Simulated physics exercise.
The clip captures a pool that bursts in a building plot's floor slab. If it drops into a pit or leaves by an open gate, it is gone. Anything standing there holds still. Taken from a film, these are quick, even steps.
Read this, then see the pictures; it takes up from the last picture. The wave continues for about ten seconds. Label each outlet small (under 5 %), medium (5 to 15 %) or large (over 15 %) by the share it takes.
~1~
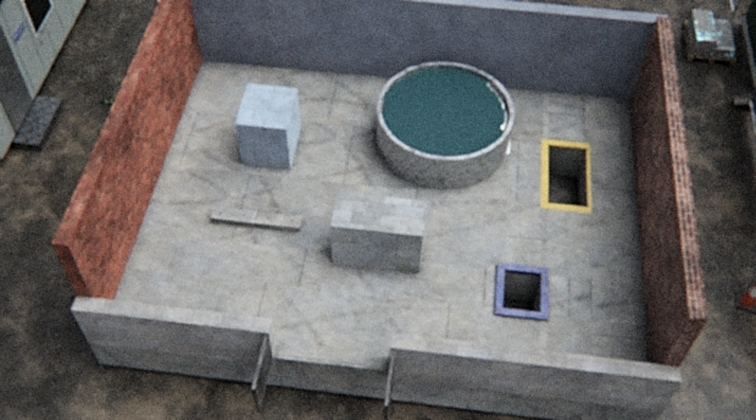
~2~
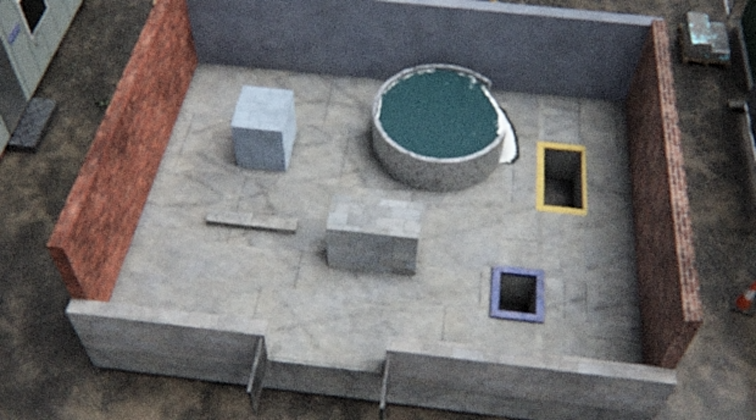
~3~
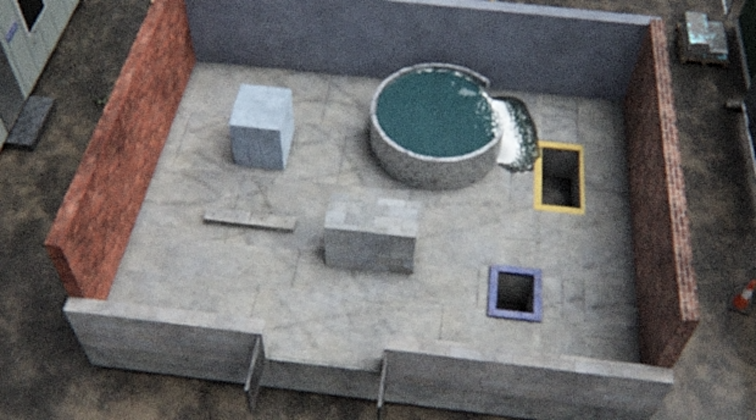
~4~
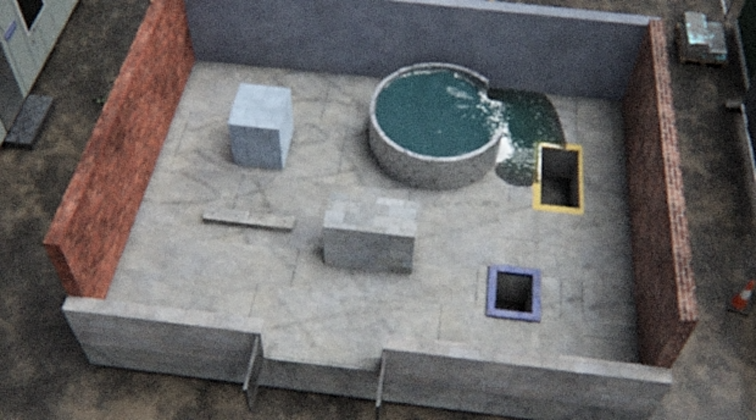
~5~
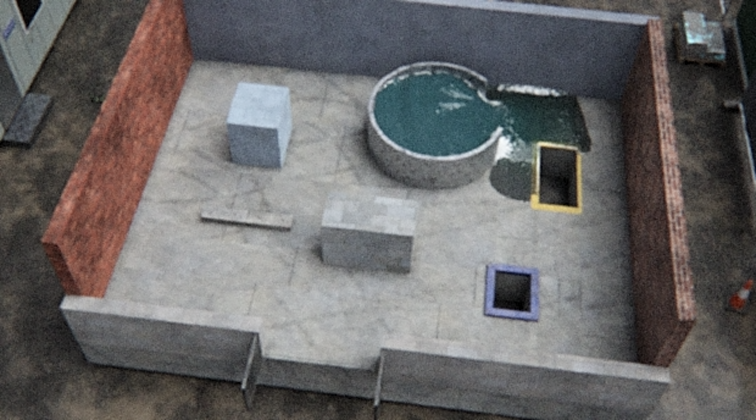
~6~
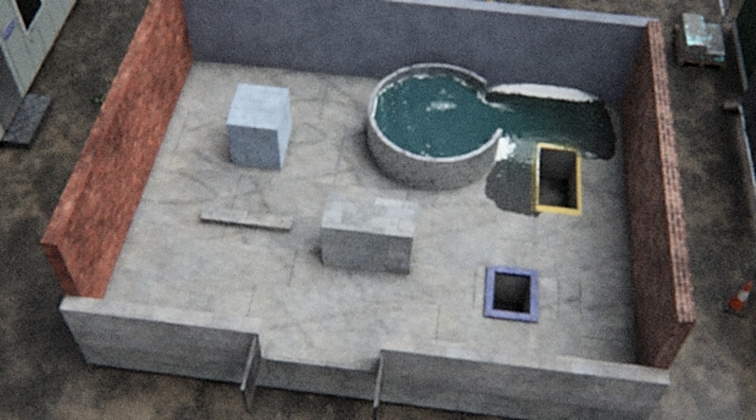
Labels: Gate: Small, yellow pit: Large, blue pit: Small.
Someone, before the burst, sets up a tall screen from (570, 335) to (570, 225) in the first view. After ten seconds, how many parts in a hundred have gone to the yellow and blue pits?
Percent shares - yellow: 55; blue: 0.
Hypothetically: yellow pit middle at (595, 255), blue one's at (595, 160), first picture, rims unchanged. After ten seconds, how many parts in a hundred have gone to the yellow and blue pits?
Percentages by pit: Yellow at 15, blue at 40.
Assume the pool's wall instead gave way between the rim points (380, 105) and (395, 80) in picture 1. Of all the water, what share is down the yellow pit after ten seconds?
Roughly 0 per cent goes to the yellow pit.
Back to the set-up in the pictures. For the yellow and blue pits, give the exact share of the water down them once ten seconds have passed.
Close to 48 in a hundred and 2 in a hundred, in that order.
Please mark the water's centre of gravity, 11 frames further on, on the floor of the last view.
Somewhere around (490, 136) in the last view.
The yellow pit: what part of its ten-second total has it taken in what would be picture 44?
Around 75 in a hundred.
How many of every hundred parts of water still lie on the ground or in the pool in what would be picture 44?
Near 62 percent, give or take.
A moment on, water covers 10 % of the floor; the gate 0 %, the yellow pit 7 %, the blue pit 0 %.
Next, water covers 15 % of the floor; the gate 0 %, the yellow pit 12 %, the blue pit 0 %.
Then, water covers 30 % of the floor; the gate 0 %, the yellow pit 22 %, the blue pit 0 %.
Later, water covers 45 % of the floor; the gate 0 %, the yellow pit 37 %, the blue pit 1 %.
In the end, water covers 70 % of the floor; the gate 1 %, the yellow pit 48 %, the blue pit 2 %.
